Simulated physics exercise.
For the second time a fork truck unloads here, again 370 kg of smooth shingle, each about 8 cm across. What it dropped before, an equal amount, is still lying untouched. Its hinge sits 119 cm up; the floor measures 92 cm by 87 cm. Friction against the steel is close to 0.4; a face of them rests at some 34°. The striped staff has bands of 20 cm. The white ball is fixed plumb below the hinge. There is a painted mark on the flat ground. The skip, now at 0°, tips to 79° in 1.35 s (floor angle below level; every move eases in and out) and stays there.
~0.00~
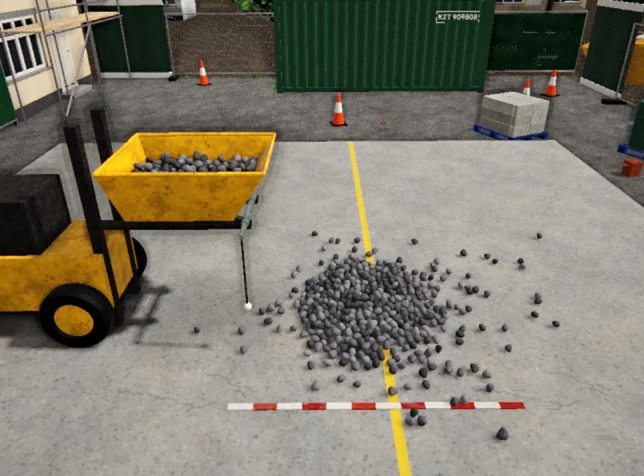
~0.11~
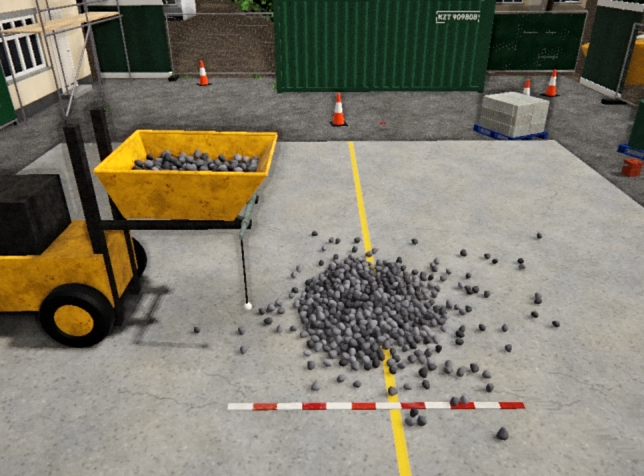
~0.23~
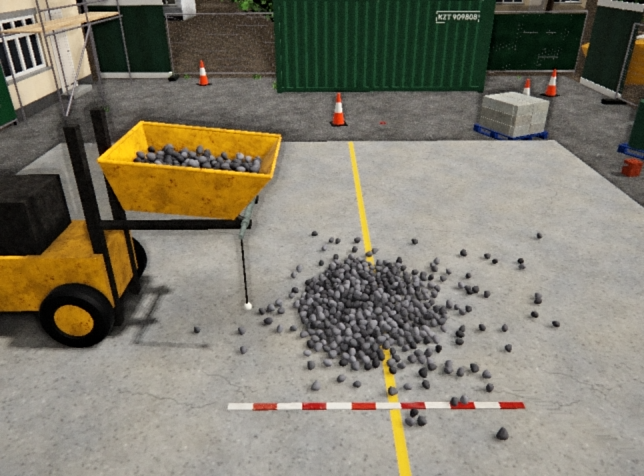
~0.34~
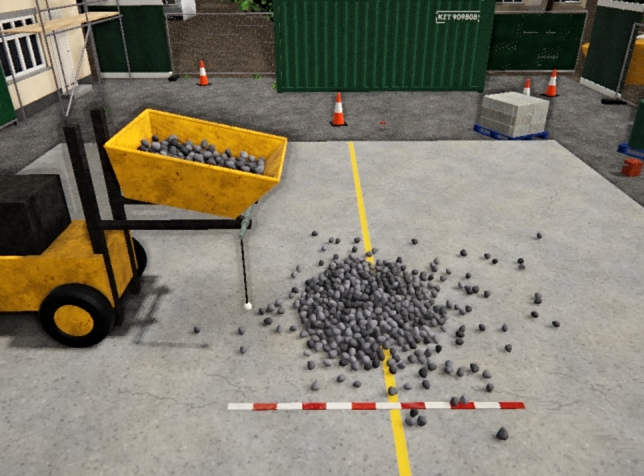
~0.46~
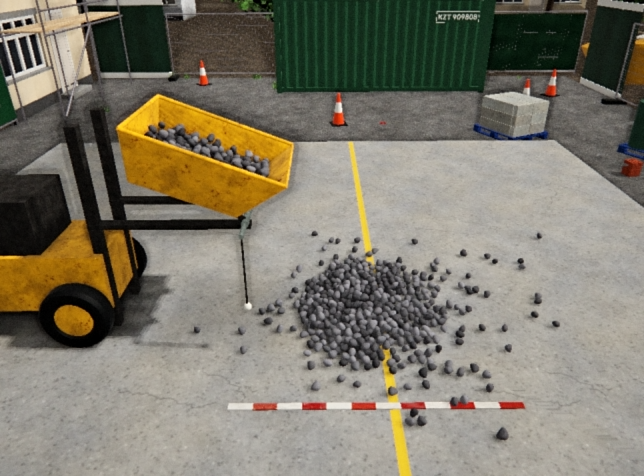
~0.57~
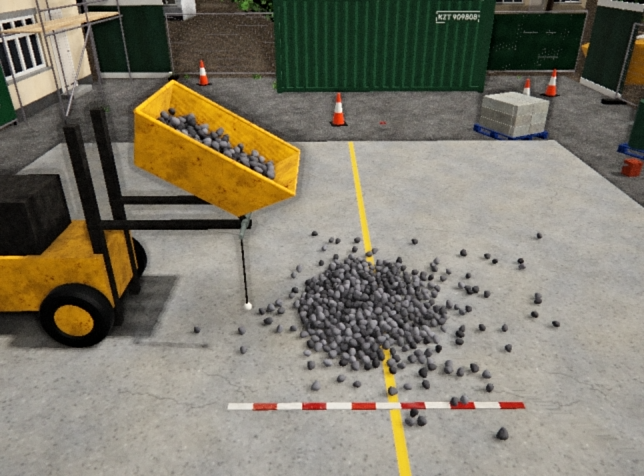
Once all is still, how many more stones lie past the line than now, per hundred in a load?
Roughly 66 per cent of a load more.
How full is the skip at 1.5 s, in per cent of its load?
Roughly 60 per cent is still inside.
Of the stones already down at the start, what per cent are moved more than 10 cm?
About 30 per cent.
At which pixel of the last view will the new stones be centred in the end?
Their middle is at about (389, 302).
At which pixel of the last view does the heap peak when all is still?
Near (366, 290).
After 1.0 s the floor is at 66°; in per cent of one load, 100 in the skip, 64 short of the line, 36 past the line; the foremost stones are at (551, 286).
After 1.5 s the floor is at 79°; in per cent of one load, 58 in the skip, 106 short of the line, 36 past the line; the foremost stones are at (551, 286).
After 1.8 s the floor is at 79°; in per cent of one load, 16 in the skip, 108 short of the line, 76 past the line; the foremost stones are at (551, 286).
After 4.4 s the floor is at 79°; in per cent of one load, 0 in the skip, 98 short of the line, 102 past the line; the foremost stones are at (579, 308). Net gain past the line, 66.
